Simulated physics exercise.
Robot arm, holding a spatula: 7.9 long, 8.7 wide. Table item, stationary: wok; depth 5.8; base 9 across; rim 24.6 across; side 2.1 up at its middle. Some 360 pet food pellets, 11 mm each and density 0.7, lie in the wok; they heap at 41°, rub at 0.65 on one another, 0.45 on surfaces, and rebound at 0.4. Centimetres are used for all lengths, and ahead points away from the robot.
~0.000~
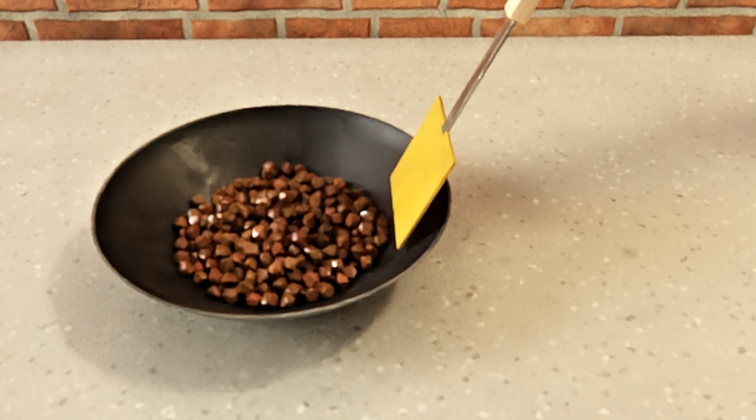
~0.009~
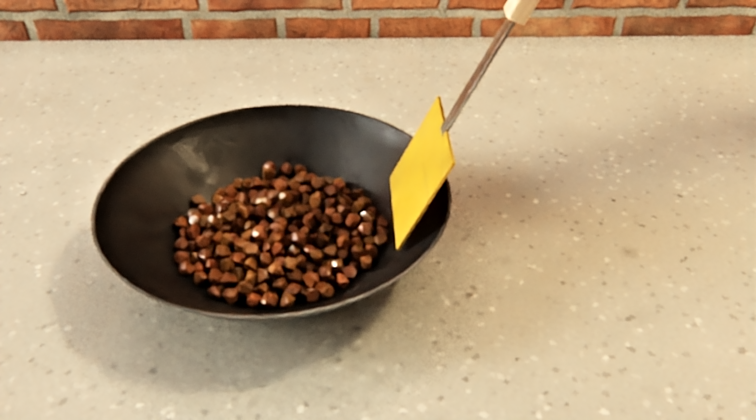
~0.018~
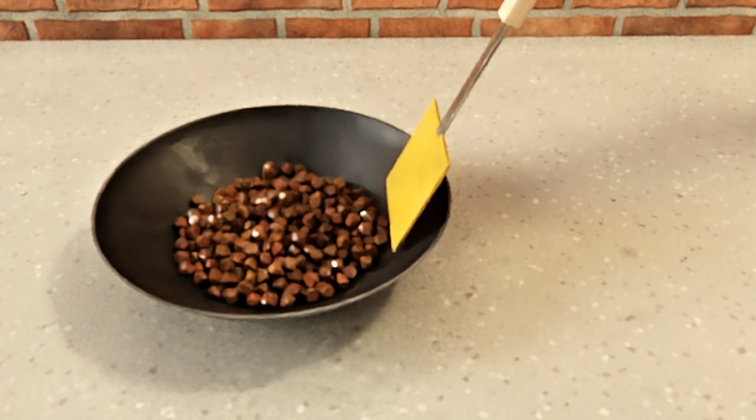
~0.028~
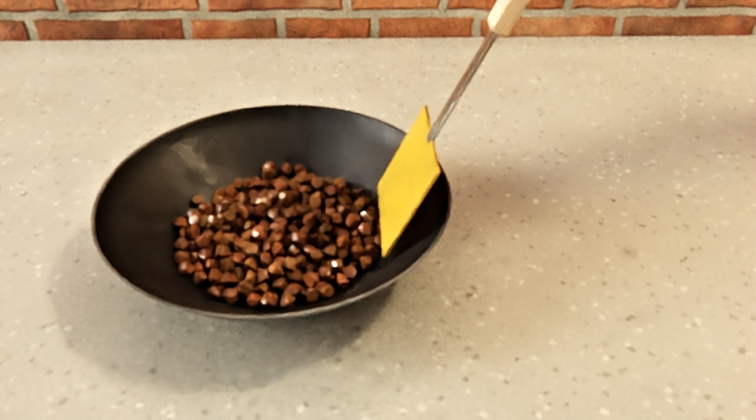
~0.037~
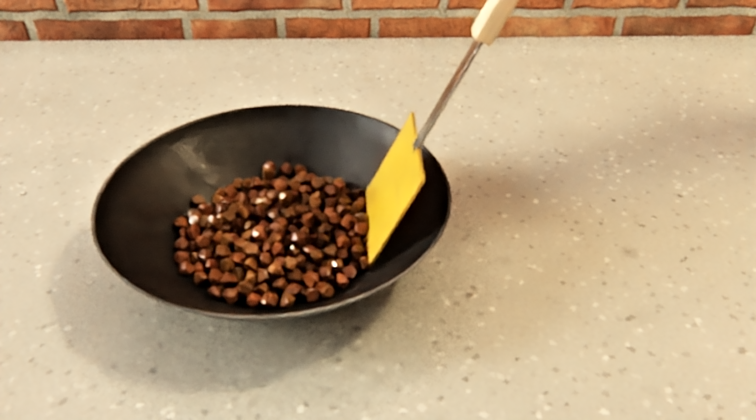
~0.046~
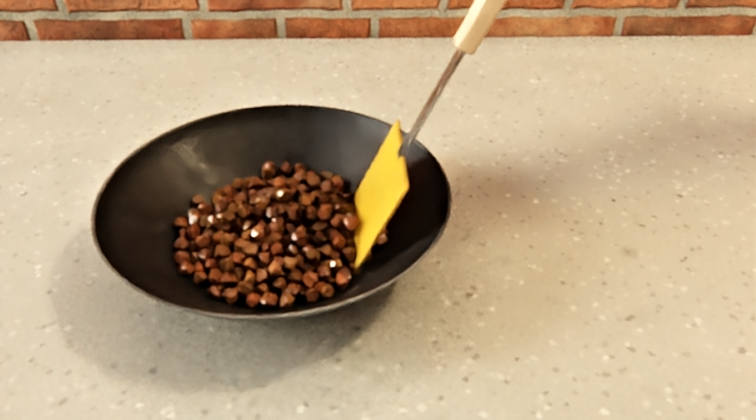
We see a black wok of small brown pellets on a speckled countertop before a brick wall, as a yellow spatula, at first nearly still at the right side, moves left and slightly down into the edge of the pile.
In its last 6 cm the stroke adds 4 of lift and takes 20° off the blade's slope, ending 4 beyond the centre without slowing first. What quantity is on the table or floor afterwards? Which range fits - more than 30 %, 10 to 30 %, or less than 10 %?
The range that fits is 10 to 30 %.
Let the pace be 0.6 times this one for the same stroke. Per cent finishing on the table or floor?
Near 0 in a hundred.
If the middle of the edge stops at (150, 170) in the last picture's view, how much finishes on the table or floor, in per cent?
50 %, roughly.
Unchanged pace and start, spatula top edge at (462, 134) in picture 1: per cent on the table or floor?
Near 15 in a hundred.
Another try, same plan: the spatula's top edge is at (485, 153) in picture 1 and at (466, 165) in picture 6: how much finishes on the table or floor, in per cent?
Around 0 per cent finishes on the table or floor.
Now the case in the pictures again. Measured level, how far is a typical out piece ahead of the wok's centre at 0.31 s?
I reckon roughly 18 centimetres.
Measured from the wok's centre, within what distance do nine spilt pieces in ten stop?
That distance is around 35 cm.
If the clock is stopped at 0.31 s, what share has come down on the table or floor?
That would be near 10 per cent, give or take.
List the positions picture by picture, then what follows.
The first picture shows spatula top edge at (447, 127), sloping 65°; upper third of the load around (277, 222), from x 180 to 380, top at y 170; 361 in the wok.
The second picture shows spatula top edge at (446, 127), sloping 65°; upper third of the load around (277, 222), from x 180 to 380, top at y 170.
The third picture shows spatula top edge at (442, 130), sloping 65°; upper third of the load around (277, 222), from x 180 to 380, top at y 170.
The fourth picture shows spatula top edge at (432, 136), sloping 65°; upper third of the load around (277, 222), from x 180 to 380, top at y 170.
The fifth picture shows spatula top edge at (418, 144), sloping 65°; upper third of the load around (278, 223), from x 180 to 380, top at y 170.
The sixth picture shows spatula top edge at (402, 152), sloping 65°; upper third of the load around (277, 221), from x 180 to 380, top at y 170; 361 in the wok.
After 0.07 s, sloping 64°, highest piece 6 above the table; 361 in the wok.
After 0.10 s, sloping 57°, highest piece 8 above the table; 361 in the wok.
After 0.31 s, sloping 45°, highest piece 11 above the table; 305 in the wok, 30 on the table or floor, 26 on the blade or in flight.
After 1.36 s, sloping 45°, highest piece 7 above the table; 305 in the wok, 56 on the table or floor.
At rest, 305 in the wok, 56 on the table or floor. That is 16 % on the table or floor.
